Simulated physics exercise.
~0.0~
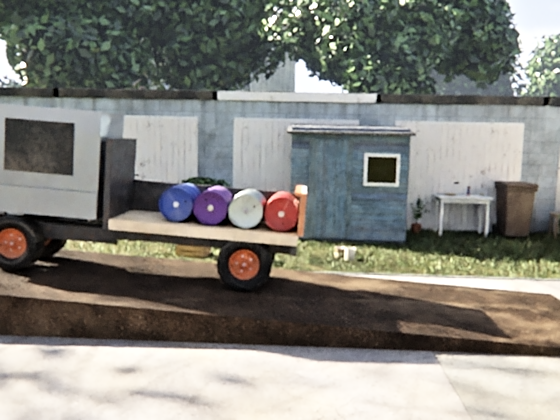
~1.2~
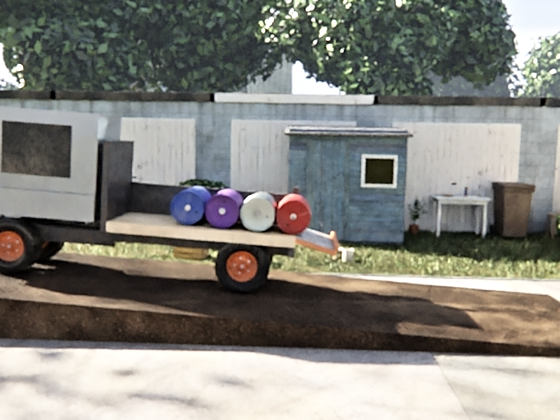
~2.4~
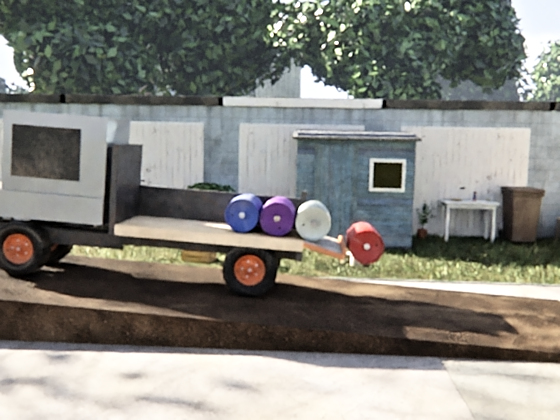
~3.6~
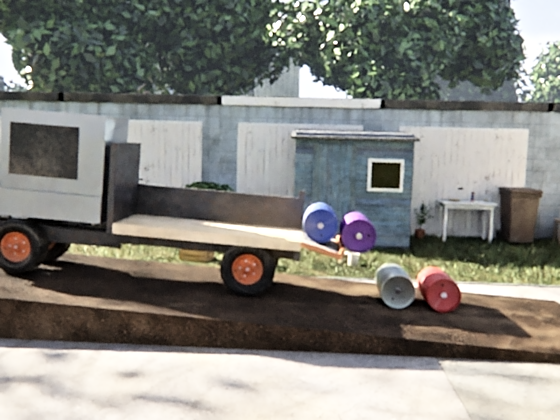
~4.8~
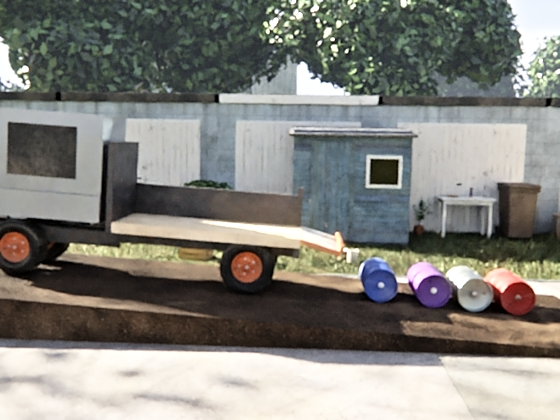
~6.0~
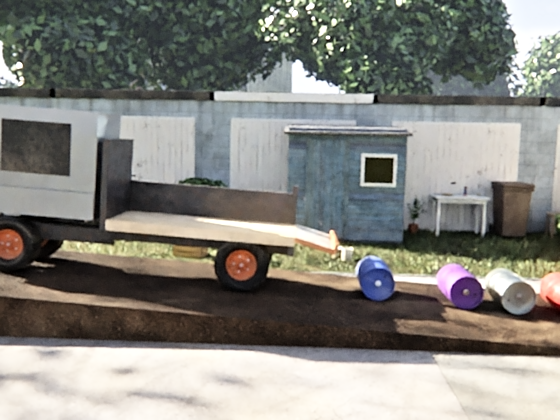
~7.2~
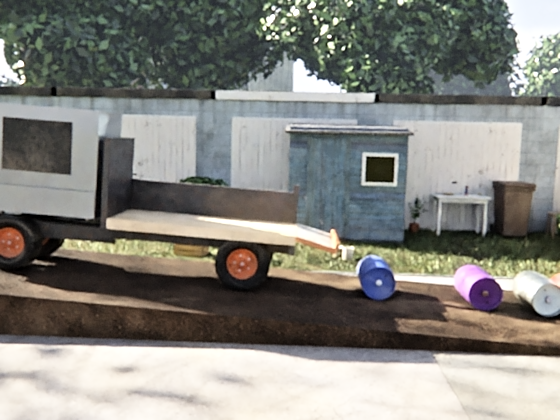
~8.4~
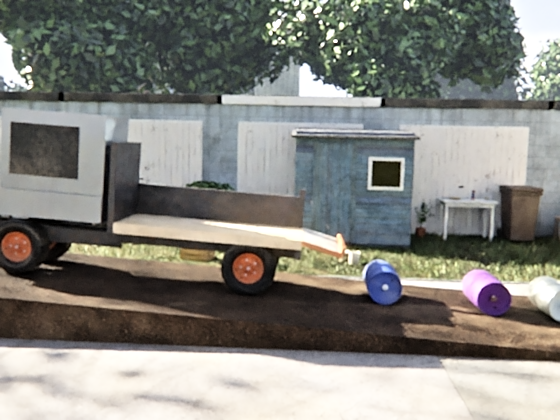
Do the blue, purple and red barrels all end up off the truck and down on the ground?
Yes, all three roll off over the lowered tailgate and end up on the ground. The blue one stays nearest the truck, while the red one rolls away to the right and out of view.
